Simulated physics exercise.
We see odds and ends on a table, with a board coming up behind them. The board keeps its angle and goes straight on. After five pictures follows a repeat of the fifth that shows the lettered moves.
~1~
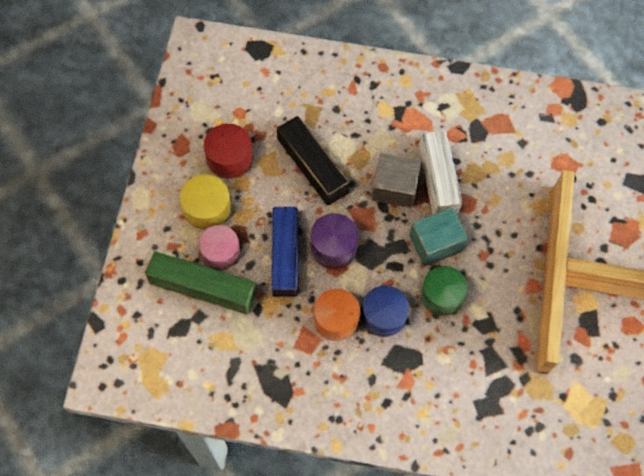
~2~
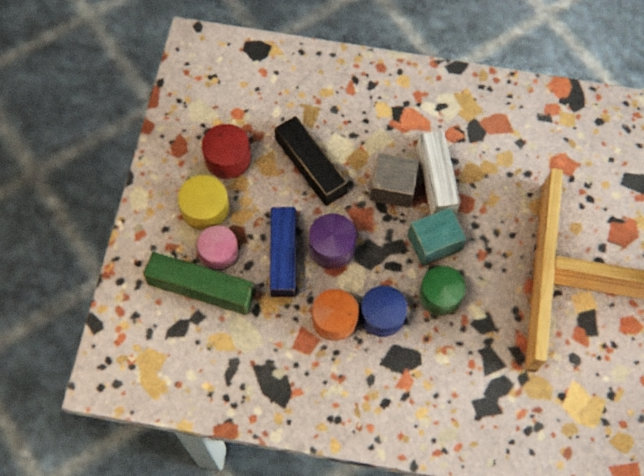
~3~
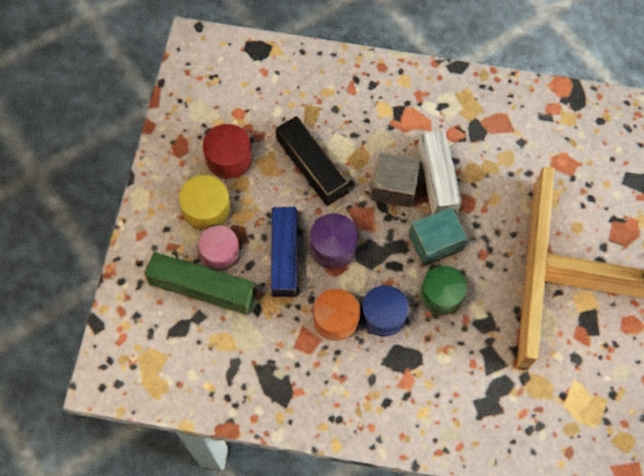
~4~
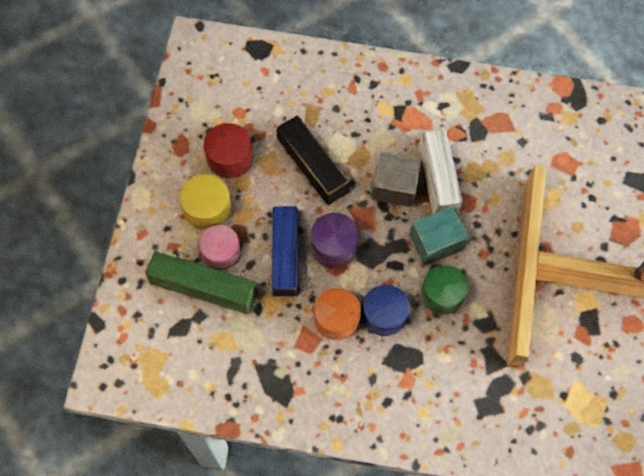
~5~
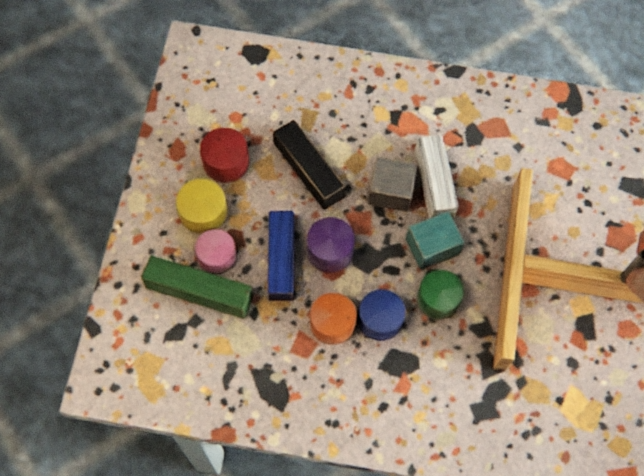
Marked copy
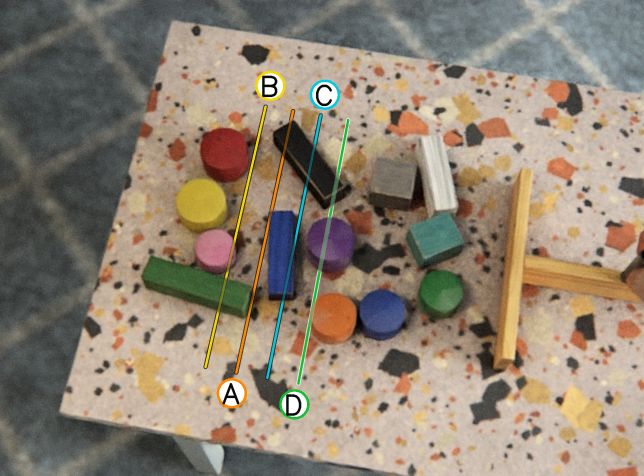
To begin with, coloured blocks and round pieces sit scattered on a speckled table, with an upright wooden board on a handle to their right. The board slides a short way left, narrowing the gap to the green and turquoise pieces, while all the pieces stay where they are, untouched.
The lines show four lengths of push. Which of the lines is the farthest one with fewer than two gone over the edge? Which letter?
B.
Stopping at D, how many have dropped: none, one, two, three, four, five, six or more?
In all, none.
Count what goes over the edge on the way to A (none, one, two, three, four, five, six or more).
In all, none.
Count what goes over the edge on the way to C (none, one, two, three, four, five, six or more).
By then, none.
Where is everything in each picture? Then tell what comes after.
The first frame shows board (561, 262); green tin (443, 291); blue stick (285, 252).
The second frame shows board (550, 260); grey block (395, 180).
The third frame shows board (540, 258); black stick (312, 160).
The fourth frame shows board (532, 256); white stick (440, 173).
The fifth frame shows board (518, 259); turquoise block (434, 241); pink tin (216, 251); orange tin (333, 319).
On the marked copy, A at (266, 234); B at (237, 229); C at (296, 239); D at (325, 244).
Taking B. A third of the way, board (416, 242); orange tin (328, 321); blue tin (374, 319).
Two thirds of the way, board (316, 226); yellow tin (196, 201); red tin (208, 153).
When it is over, board (240, 213); red tin (136, 141); yellow tin (126, 191); none fallen.
As for the rest, A is within the limit but short; C is within the limit but short; D is within the limit but short.
